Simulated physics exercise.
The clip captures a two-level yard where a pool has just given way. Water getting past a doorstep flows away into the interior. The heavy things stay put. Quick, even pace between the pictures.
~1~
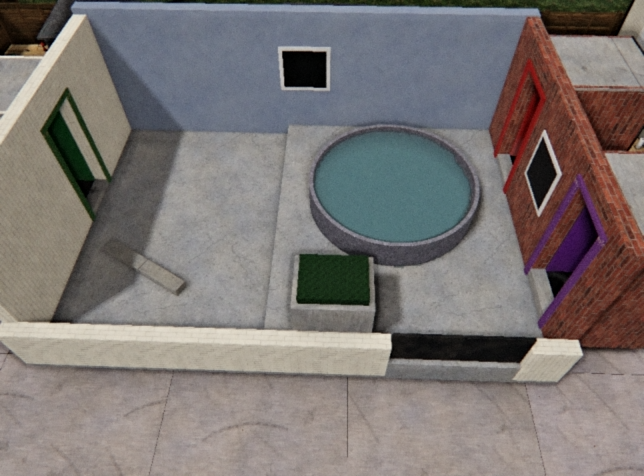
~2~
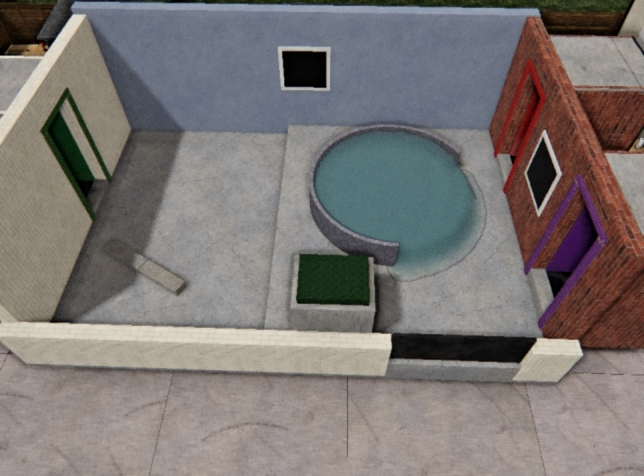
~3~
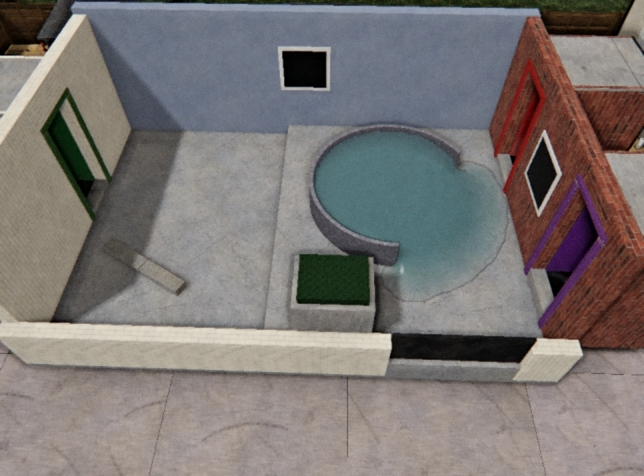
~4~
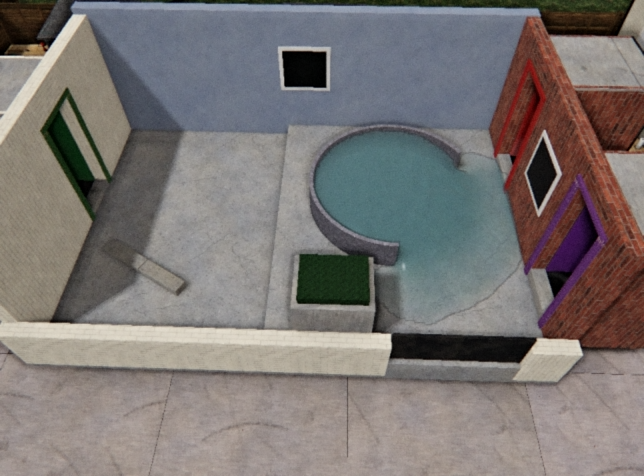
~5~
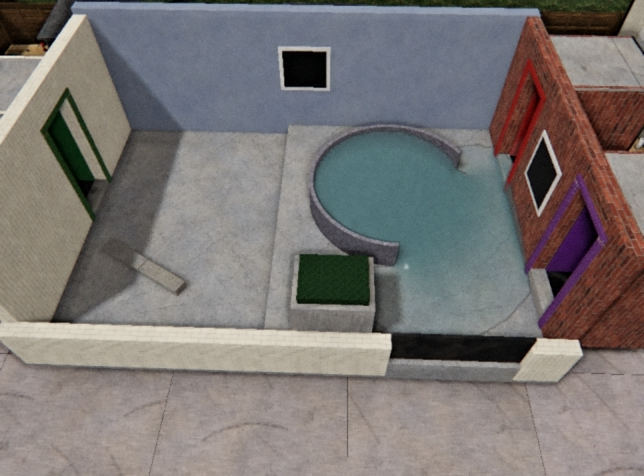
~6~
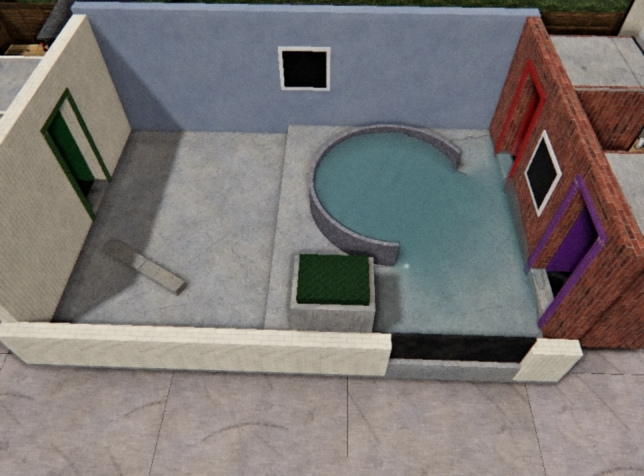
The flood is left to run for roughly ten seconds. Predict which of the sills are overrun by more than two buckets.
In the end the purple door tops two buckets. The green door does not top two buckets. The red door tops two buckets.
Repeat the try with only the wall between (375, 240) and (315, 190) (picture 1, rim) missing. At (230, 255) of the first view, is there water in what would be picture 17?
That spot ends up swamped.
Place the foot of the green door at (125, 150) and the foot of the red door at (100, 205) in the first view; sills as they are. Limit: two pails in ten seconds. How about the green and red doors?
So the green door ends up below and the red door ends up below.
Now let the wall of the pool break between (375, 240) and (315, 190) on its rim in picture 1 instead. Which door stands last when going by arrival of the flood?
It's the red-painted one.
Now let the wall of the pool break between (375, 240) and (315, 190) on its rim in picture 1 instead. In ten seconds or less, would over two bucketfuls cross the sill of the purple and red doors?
Well, purple door stays beneath it and red door stays beneath it.
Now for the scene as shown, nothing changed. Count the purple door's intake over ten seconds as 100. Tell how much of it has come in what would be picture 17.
The figure is near 20 per cent.
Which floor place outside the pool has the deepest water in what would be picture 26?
Deepest spot: Around (370, 348).
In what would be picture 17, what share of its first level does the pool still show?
44 per cent or thereabouts.
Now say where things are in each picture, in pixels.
Still water in the pool at (393, 182), in the first picture.
The front is at (392, 271), out from the gap at (464, 226), in the second picture.
The front is at (401, 295), out from the gap at (464, 227), in the third picture.
Water pours out at (464, 228) and has run to (398, 311), in the fourth picture.
The front is at (494, 151), out from the gap at (464, 228), in the fifth picture.
The front is at (490, 137), out from the gap at (463, 229), in the sixth picture.
A moment on, water covers 20 % of the floor; the purple door wet at the sill, nothing in, the green door not reached, the red door over two buckets in.
Next, water covers 25 % of the floor; the purple door over two buckets in, the green door not reached, the red door over two buckets in.
Then, water covers 35 % of the floor; the purple door far over two buckets in, the green door not reached, the red door far over two buckets in.
Later, water covers 85 % of the floor; the purple door far over two buckets in, the green door wet at the sill, nothing in, the red door far over two buckets in.
In the end, water covers 95 % of the floor; the purple door far over two buckets in, the green door wet at the sill, nothing in, the red door far over two buckets in.
